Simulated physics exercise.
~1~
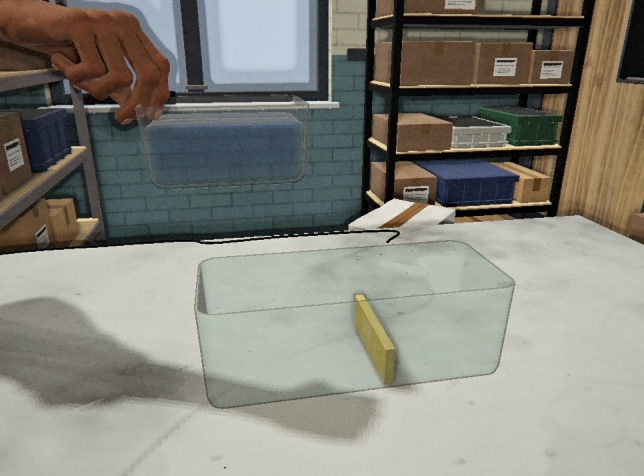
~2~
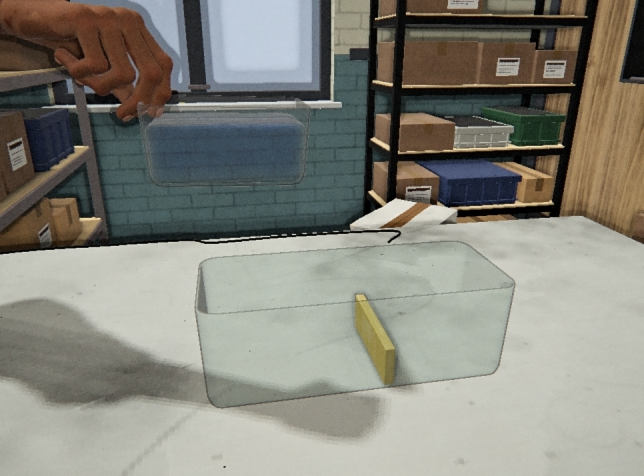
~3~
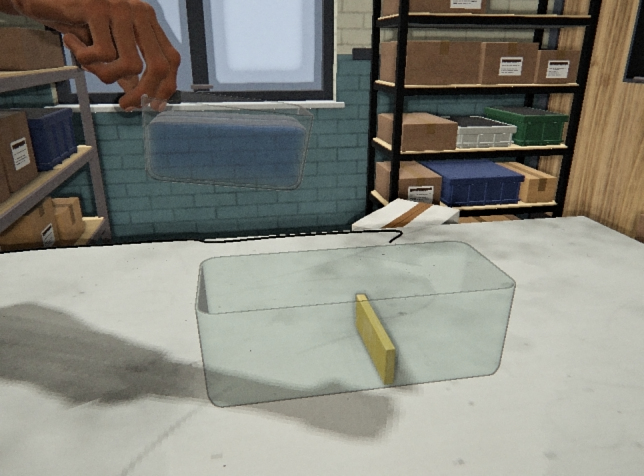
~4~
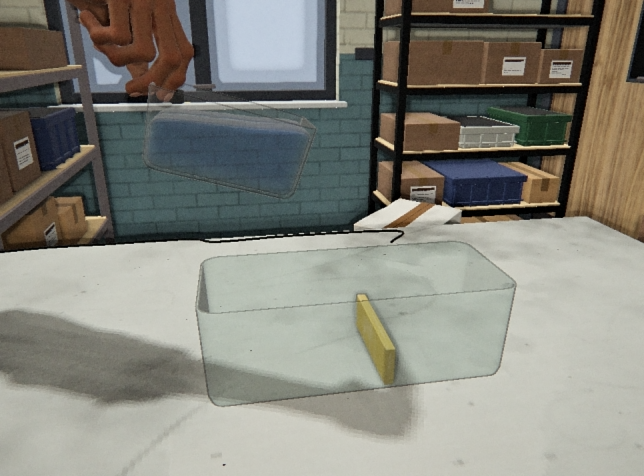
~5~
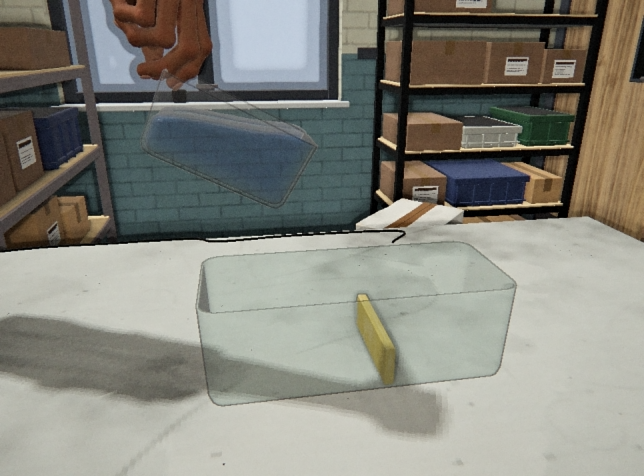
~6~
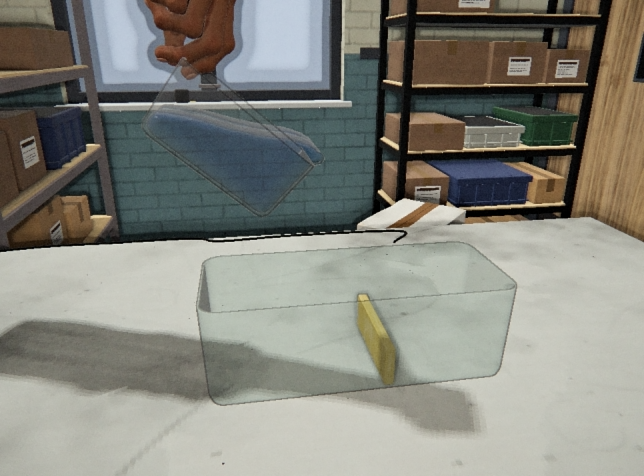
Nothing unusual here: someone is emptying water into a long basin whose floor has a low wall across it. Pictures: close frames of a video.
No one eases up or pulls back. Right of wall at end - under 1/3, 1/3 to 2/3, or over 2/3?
Under 1/3.
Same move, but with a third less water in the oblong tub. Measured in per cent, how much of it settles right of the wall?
Best guess: Around 10 %.
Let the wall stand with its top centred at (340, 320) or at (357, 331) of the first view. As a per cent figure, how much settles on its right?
Roughly 45 % and 35 %.
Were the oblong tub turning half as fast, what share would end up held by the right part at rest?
Roughly 30 %.
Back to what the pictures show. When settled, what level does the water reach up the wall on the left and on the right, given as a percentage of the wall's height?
Left side 50 percent, right side 10 percent.
A moment on, the oblong tub is tipped right over and 10 per cent is still to pour, 45 is left of the wall and 0 right of it.
Next, the oblong tub is tipped right over and 1 per cent is still to pour, 78 is left of the wall and 3 right of it.
Then the oblong tub is tipped right over and 0 per cent is still to pour, 74 is left of the wall and 13 right of it.
Later the oblong tub is tipped right over and 0 per cent is still to pour, 77 is left of the wall and 14 right of it.
Finally, 77 per cent lies left of the wall, 14 right of it and 9 outside.
